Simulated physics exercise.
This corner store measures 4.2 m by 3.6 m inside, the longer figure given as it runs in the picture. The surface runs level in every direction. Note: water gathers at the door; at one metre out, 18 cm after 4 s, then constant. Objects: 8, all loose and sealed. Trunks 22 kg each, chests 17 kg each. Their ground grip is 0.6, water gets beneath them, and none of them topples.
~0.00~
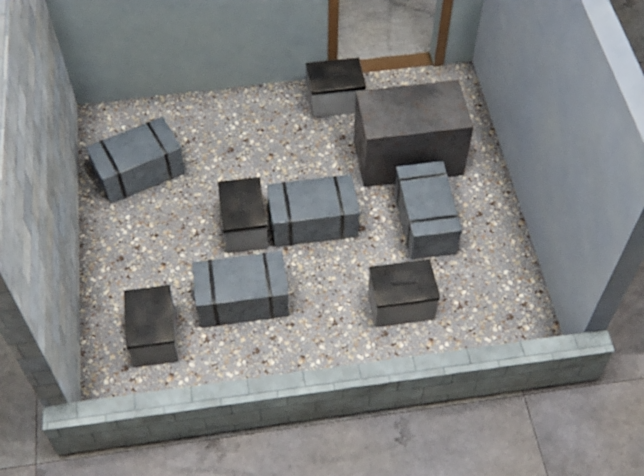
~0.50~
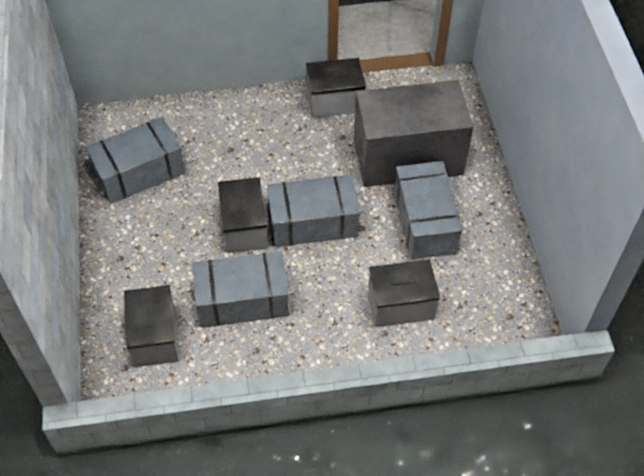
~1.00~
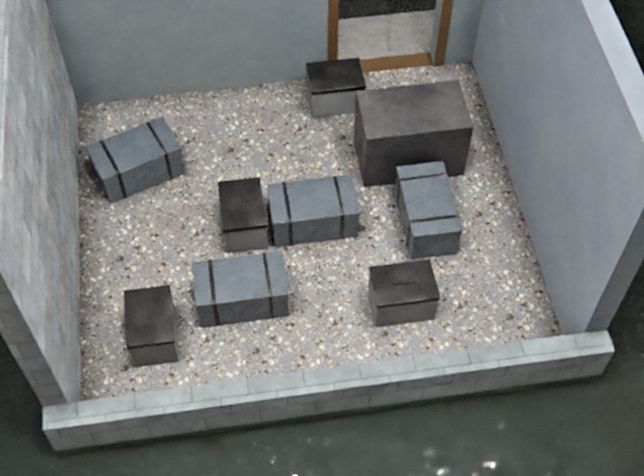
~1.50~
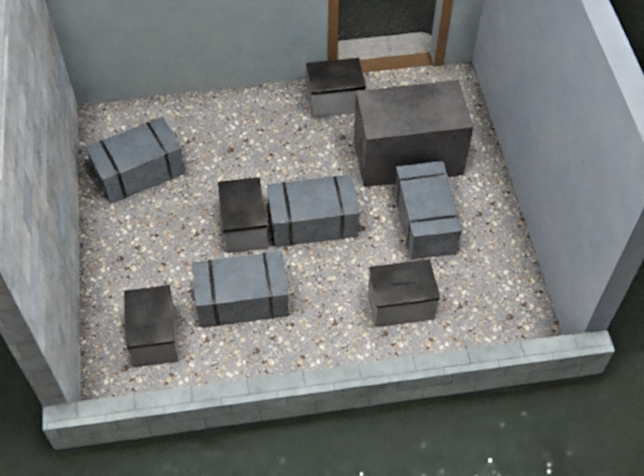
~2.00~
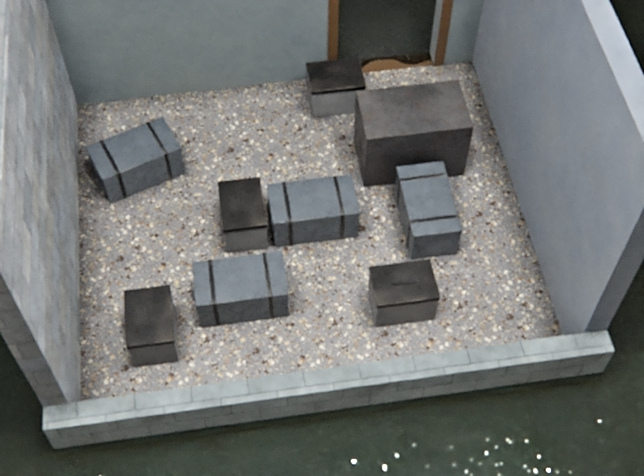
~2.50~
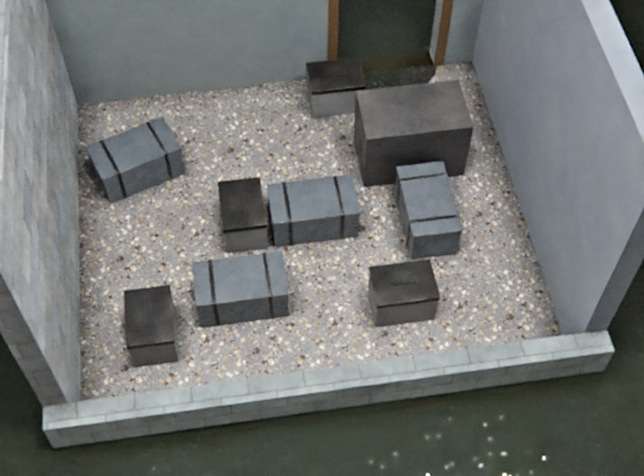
The video shows a walled store with trunks and chests standing still on a speckled floor while dark water covers the paving outside, then rises at the doorway and just crosses the sill at the back.
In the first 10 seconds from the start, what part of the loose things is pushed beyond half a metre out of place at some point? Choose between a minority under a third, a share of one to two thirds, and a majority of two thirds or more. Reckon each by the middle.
A minority under a third.
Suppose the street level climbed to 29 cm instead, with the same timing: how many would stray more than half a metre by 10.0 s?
In that case the number is 5.
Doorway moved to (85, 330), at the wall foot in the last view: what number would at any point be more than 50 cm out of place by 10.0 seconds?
Count: 3.
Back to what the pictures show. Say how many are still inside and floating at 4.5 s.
At that time, 0.
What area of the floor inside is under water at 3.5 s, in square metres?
Near 1.0 m2 in all.
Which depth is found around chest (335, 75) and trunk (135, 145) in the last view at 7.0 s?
Roughly 5 and 3 cm.
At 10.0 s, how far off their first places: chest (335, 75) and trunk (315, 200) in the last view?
They've ended up 150 cm and 20 cm away, in that order.
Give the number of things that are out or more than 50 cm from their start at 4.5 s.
0 in all.
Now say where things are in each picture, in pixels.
A trunk at (429, 198), on the bottom; a chest at (242, 203) rests on the ground; water covers 0.0 m2; 0 of 8 have shifted, in the first frame.
A trunk at (429, 198) rests on the ground; a chest at (242, 203) rests on the ground; 0.0 m2 under water; 0 of 8 have shifted, in the second frame.
A trunk at (429, 198), on the bottom; a chest at (242, 203), on the bottom; 0.0 m2 under water; 0 of 8 have shifted, in the third frame.
A trunk at (429, 198), on the bottom; a chest at (242, 203), on the bottom; 0.0 m2 under water; 0 of 8 have shifted, in the fourth frame.
A trunk at (429, 198), on the bottom; a chest at (242, 203) rests on the ground; water covers 0.0 m2; 0 of 8 have shifted, in the fifth frame.
A trunk at (429, 198), on the bottom; a chest at (242, 203), on the bottom; water covers 0.3 m2; 0 of 8 have shifted, in the sixth frame.
After 3.5 s 0 of 8 are over 50 cm from their spots; 0 afloat.
After 4.5 s 0 of 8 are over 50 cm from their spots; 0 afloat.
After 7.0 s 1 of 8 are over 50 cm from their spots; 0 afloat.
After 10.0 s 1 of 8 are over 50 cm from their spots, and 1 have been at some point; 1 afloat.
